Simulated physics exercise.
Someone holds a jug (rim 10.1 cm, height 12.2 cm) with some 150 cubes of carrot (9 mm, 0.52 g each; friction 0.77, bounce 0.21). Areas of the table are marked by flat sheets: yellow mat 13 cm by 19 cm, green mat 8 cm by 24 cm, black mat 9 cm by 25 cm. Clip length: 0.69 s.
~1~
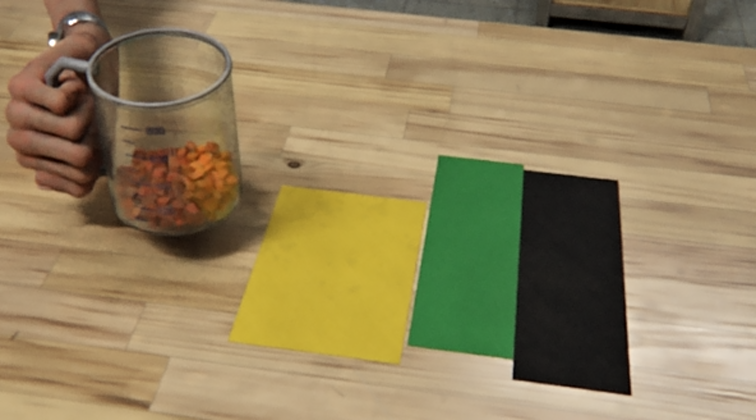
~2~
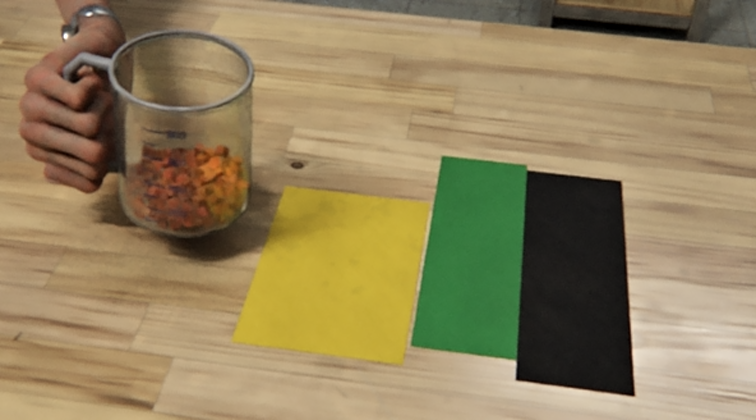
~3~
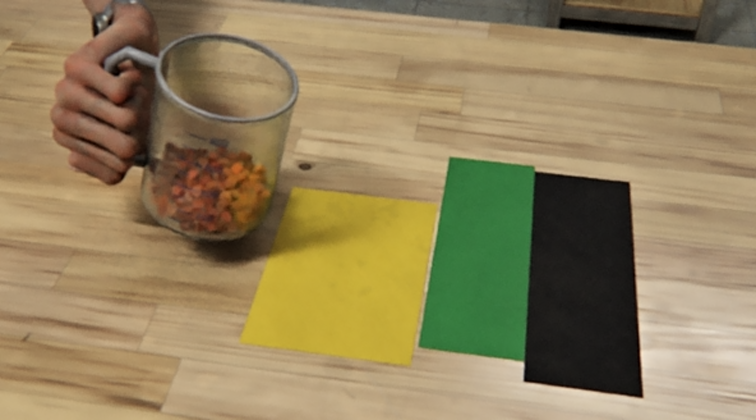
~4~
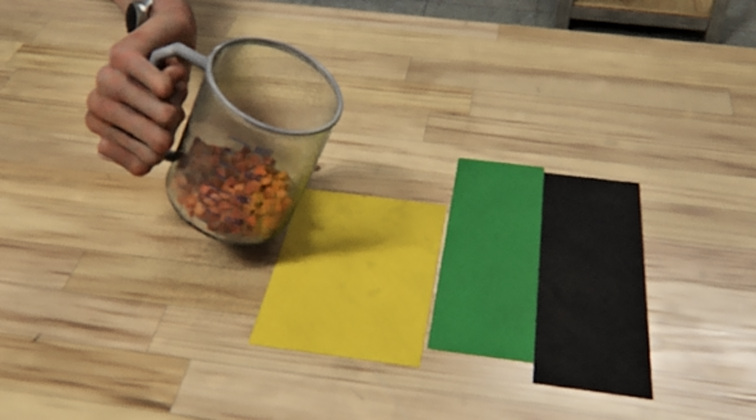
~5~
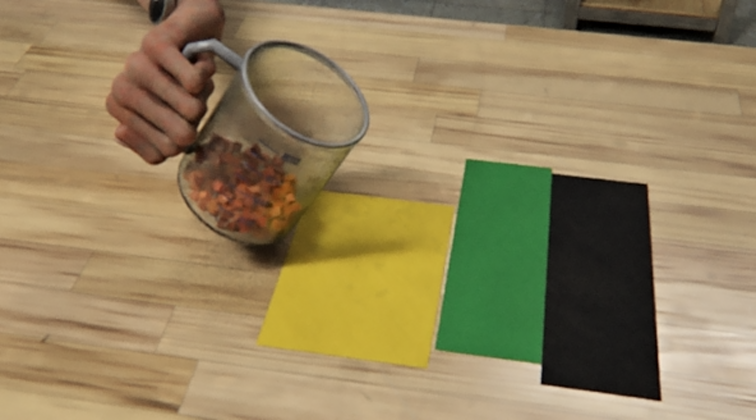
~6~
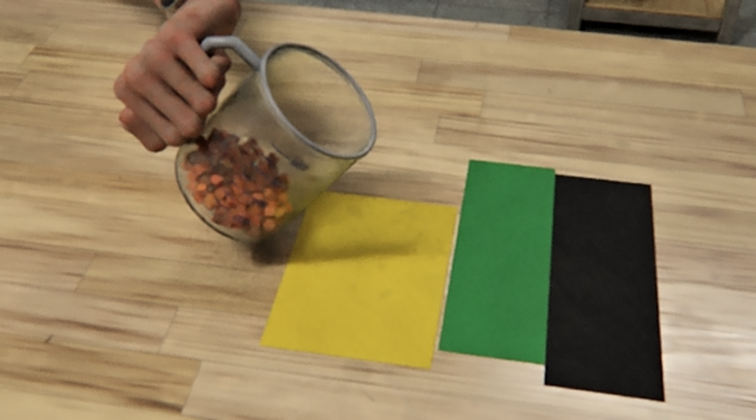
On a wooden table, a hand moves a jug of carrot cubes right, tilting it rightward.
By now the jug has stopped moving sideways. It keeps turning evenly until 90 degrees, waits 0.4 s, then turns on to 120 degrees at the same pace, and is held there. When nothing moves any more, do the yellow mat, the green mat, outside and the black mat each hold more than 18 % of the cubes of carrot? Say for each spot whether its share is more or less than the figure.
Compared with the figure: Yellow mat more, green mat less, off the mats less, black mat less.
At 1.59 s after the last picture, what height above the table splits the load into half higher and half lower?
About 8 cm.
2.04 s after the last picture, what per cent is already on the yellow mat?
About 20 %.
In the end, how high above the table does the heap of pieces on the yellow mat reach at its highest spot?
Around 2.0 cm above the table.
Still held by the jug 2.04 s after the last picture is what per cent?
80 %.
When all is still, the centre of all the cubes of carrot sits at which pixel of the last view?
The middle comes to rest near (356, 246).
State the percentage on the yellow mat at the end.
85 %, roughly.
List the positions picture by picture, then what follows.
The first picture shows jug at (169, 126); tilt 0 degrees; moved 0.0 cm; lip at (226, 73); top of the load at (166, 146); yellow mat at (335, 267); green mat at (472, 246); black mat at (571, 269).
The second picture shows jug at (184, 131); tilt 5 degrees; moved 0.9 cm; low side right; lip at (249, 81); top of the load at (176, 146).
The third picture shows jug at (217, 139); tilt 13 degrees; moved 3.0 cm; low side right; lip at (294, 96); top of the load at (200, 146).
The fourth picture shows jug at (252, 143); tilt 22 degrees; moved 5.1 cm; low side right; lip at (339, 112); top of the load at (207, 144).
The fifth picture shows jug at (272, 145); tilt 30 degrees; moved 6.0 cm; low side right; lip at (365, 127); top of the load at (231, 141).
The sixth picture shows jug at (277, 143); tilt 39 degrees; moved 6.0 cm; low side right; lip at (373, 140); top of the load at (239, 136); yellow mat at (366, 271); green mat at (503, 250); black mat at (603, 274).
Then, 0.61 s after the last picture, tilt 77 degrees; jug 100 %; middle of all pieces on or above the table near (229, 166).
Then, 1.12 s after the last picture, tilt 90 degrees; jug 100 %; middle of all pieces on or above the table near (235, 166).
Then, 1.59 s after the last picture, tilt 105 degrees; jug 100 %; middle of all pieces on or above the table near (231, 159).
Then, 2.04 s after the last picture, tilt 120 degrees; jug 80 %, yellow mat 20 %; middle of all pieces on or above the table near (288, 193).
In the end, jug 0 %, yellow mat 85 %, black mat 0 %, outside 10 %, green mat 5 %.
